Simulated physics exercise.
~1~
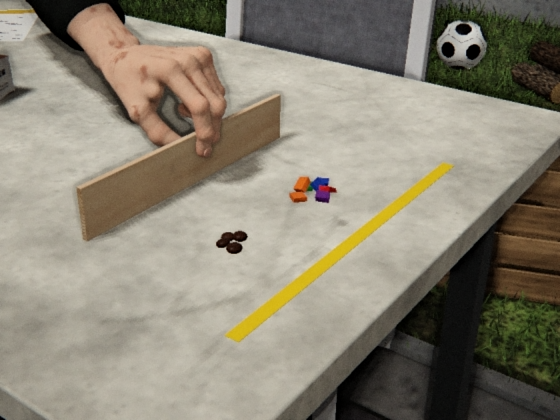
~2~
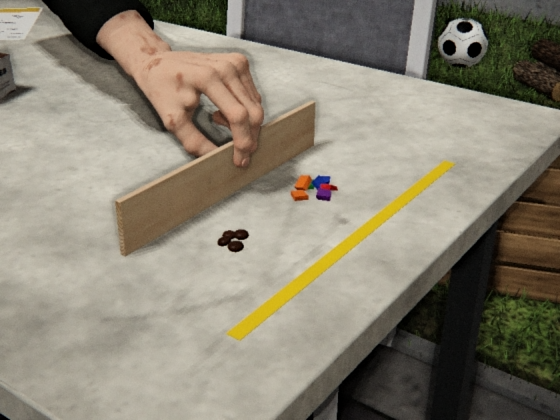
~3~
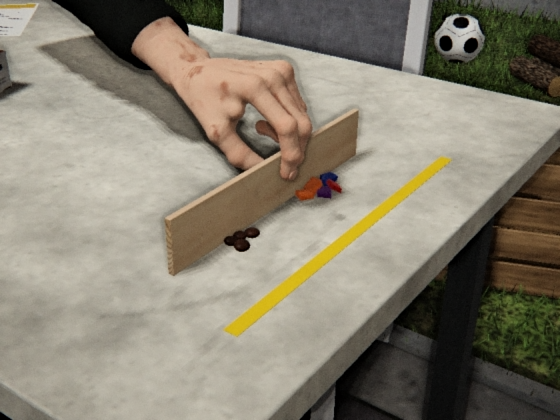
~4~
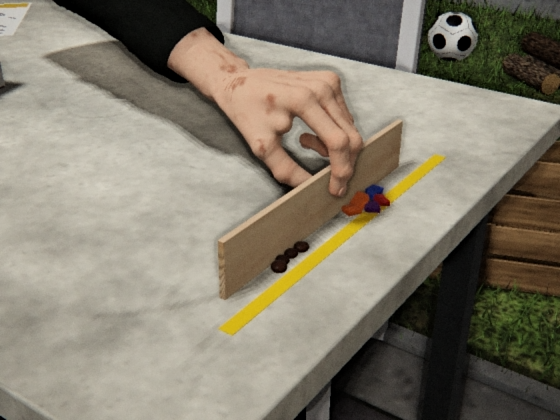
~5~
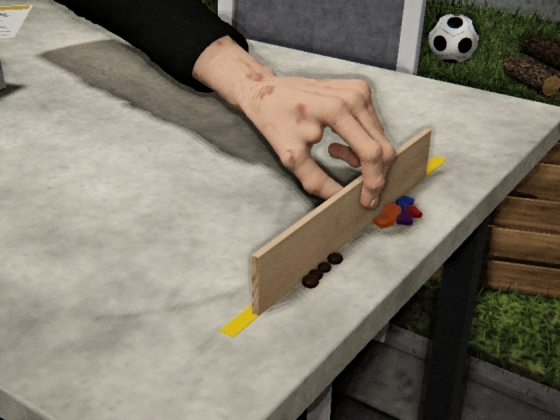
On a grey table, a hand slides a wooden strip, pushing two small piles past yellow tape.
